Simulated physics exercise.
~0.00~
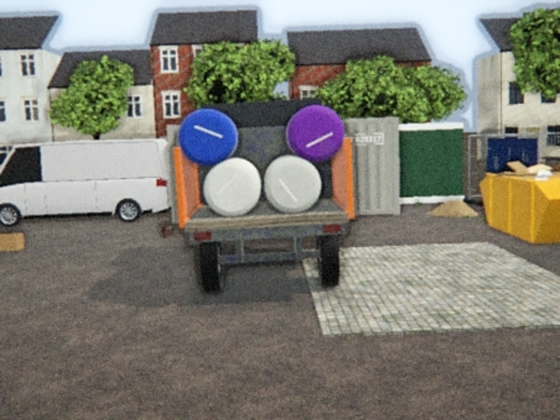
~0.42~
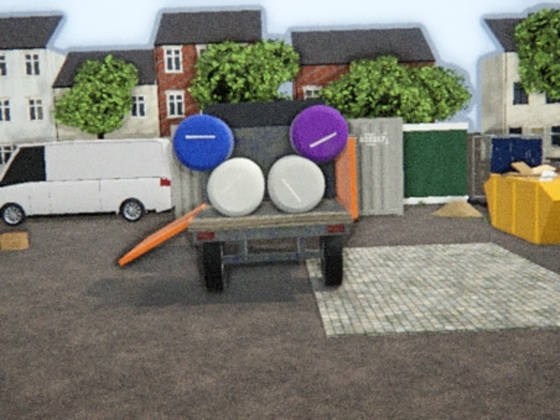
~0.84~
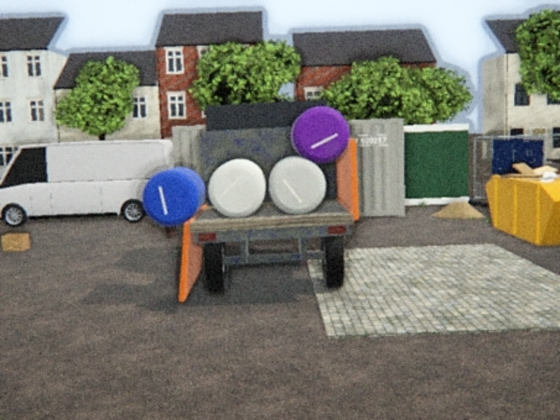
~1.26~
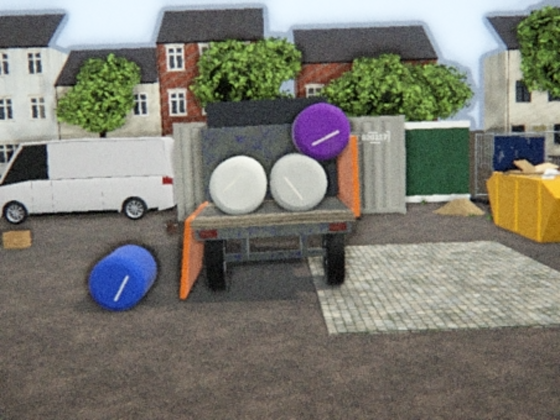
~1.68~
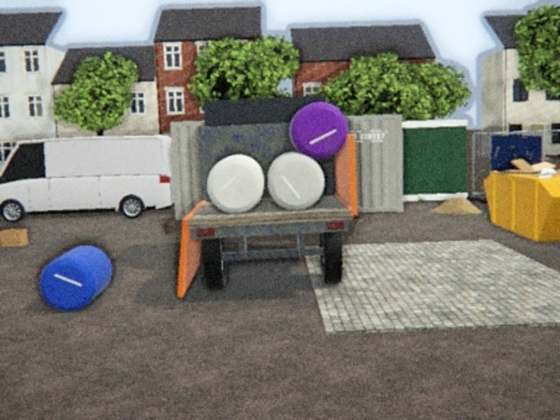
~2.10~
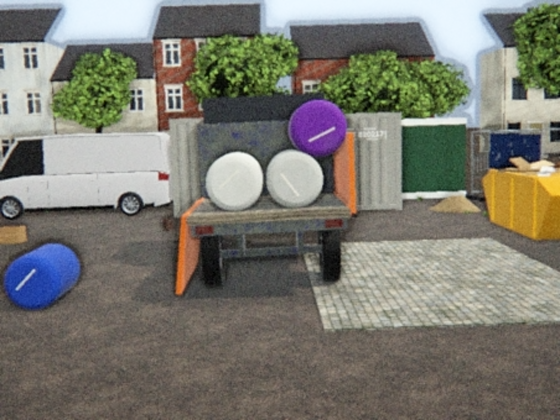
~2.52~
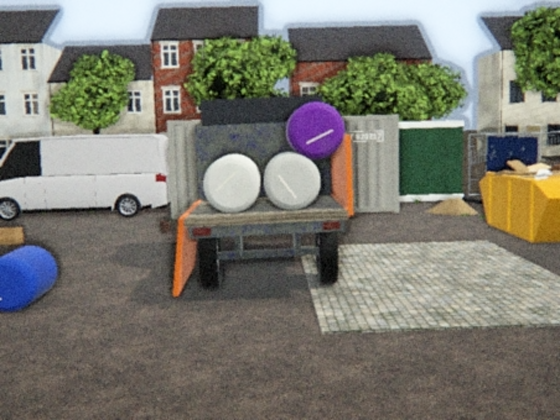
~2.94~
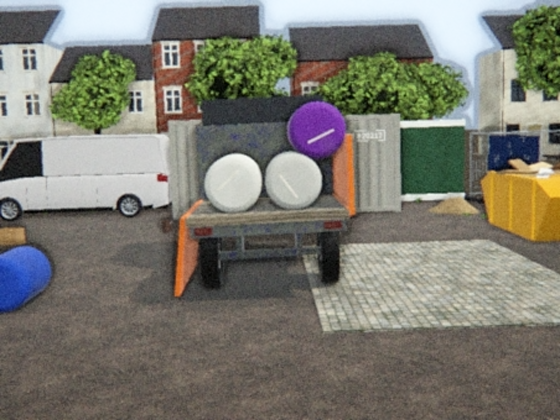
Flatbed trailer dropping its left side board, a blue bale rolling off and away left, while purple and two white bales stay aboard.
